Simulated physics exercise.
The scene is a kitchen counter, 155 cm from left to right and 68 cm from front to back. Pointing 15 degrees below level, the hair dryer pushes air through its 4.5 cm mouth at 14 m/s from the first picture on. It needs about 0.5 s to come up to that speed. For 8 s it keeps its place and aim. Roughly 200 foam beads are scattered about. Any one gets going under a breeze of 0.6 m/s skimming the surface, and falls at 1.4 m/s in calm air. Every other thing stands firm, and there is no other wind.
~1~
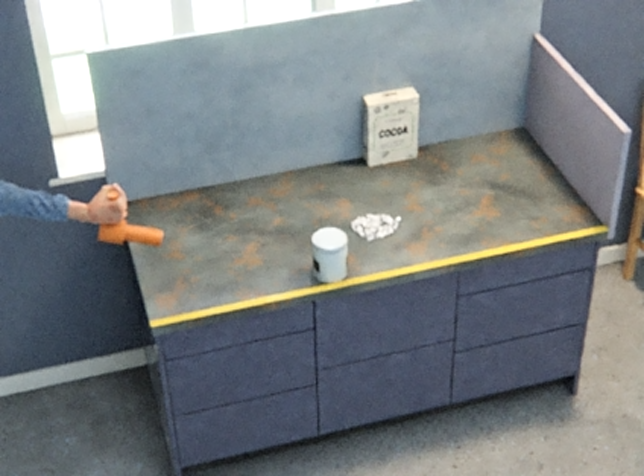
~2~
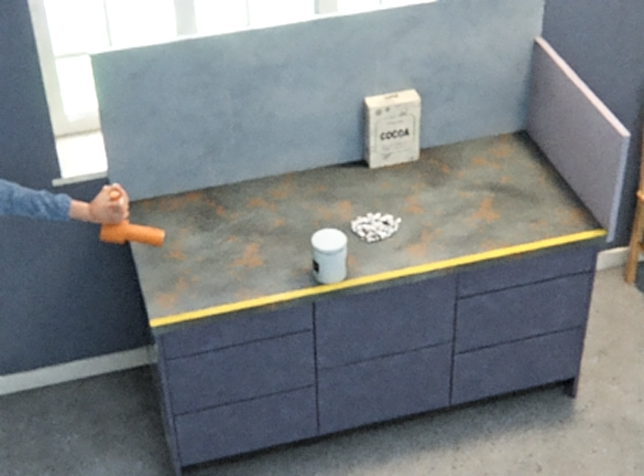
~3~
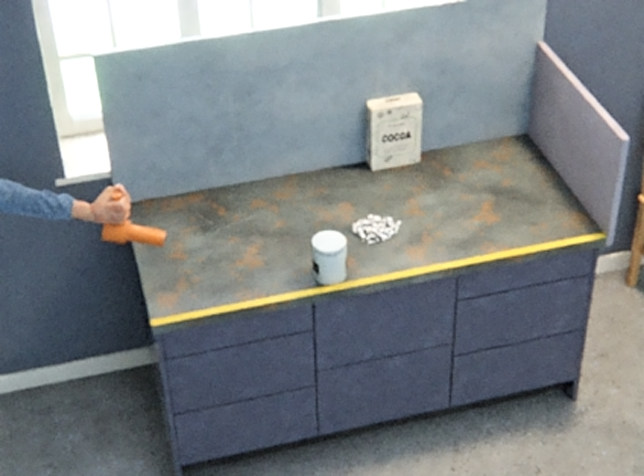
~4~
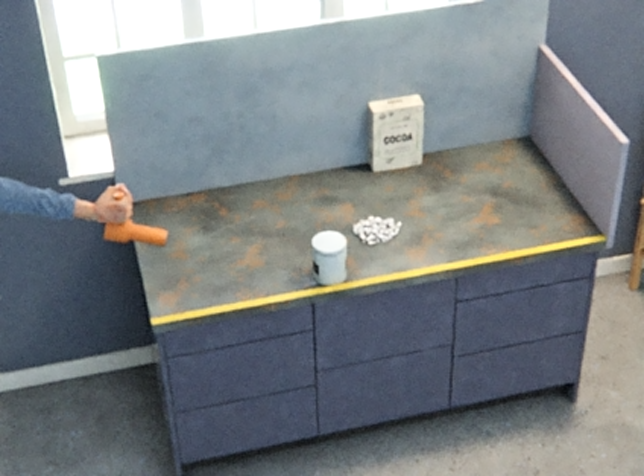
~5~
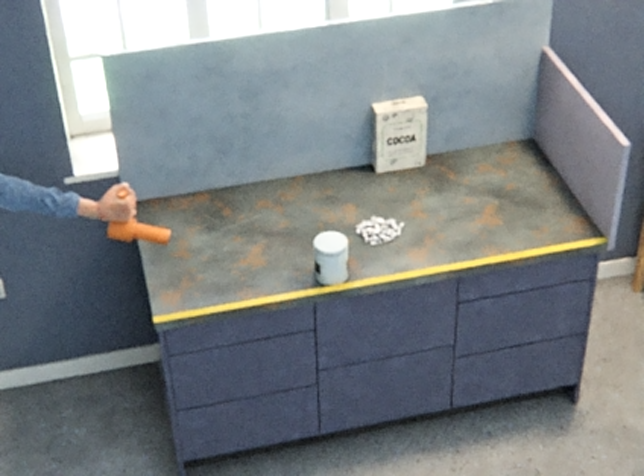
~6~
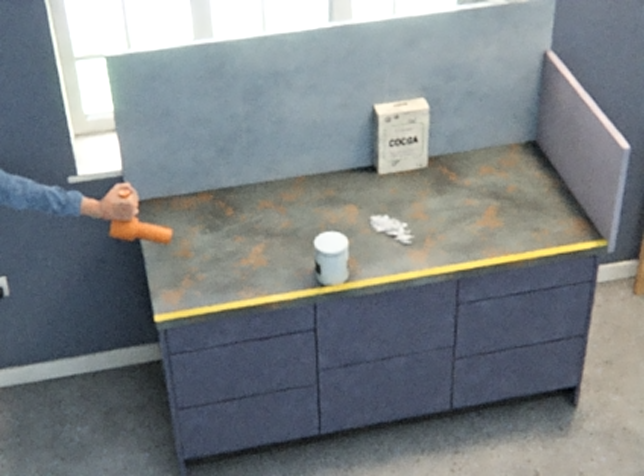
A dark, rust-mottled kitchen counter with a yellow front edge stands over blue-gray drawers, seen from above at an angle. At left a blue-sleeved hand holds an orange hair dryer pointed across the counter, where a pale lidded jar, a small pile of white foam beads and a cream cocoa carton sit. The camera shifts slightly while the beads stay put, then many slide a little rightward.
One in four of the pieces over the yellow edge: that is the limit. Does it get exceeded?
Within one in four.
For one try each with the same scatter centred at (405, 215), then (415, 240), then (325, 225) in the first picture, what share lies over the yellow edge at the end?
About 2, 60 and 0 in a hundred, in that order.
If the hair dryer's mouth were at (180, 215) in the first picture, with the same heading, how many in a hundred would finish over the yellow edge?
Outcome: Some 70 in a hundred.
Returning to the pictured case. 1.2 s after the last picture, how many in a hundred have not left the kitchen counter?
Close to 100 in a hundred are still there at that time.
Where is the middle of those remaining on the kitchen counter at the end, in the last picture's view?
Near (529, 140).
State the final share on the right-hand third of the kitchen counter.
I'd estimate around 100 per cent.
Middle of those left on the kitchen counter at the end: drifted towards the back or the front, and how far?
It drifts toward the rear side, close to 40 cm in all.
Then, 1.2 s after the last picture, 4 % are over the yellow edge; the middle of those still in play is near (540, 148); 7 % have settled or left.
Then, 2.1 s after the last picture, 4 % are over the yellow edge; the middle of those still in play is near (536, 141); 20 % have settled or left.
Then, 4.0 s after the last picture, 4 % are over the yellow edge; the middle of those still in play is near (530, 141); 40 % have settled or left.
Then, 7.6 s after the last picture, at the end, 4 % are over the yellow edge; the middle of those still in play is near (529, 140).
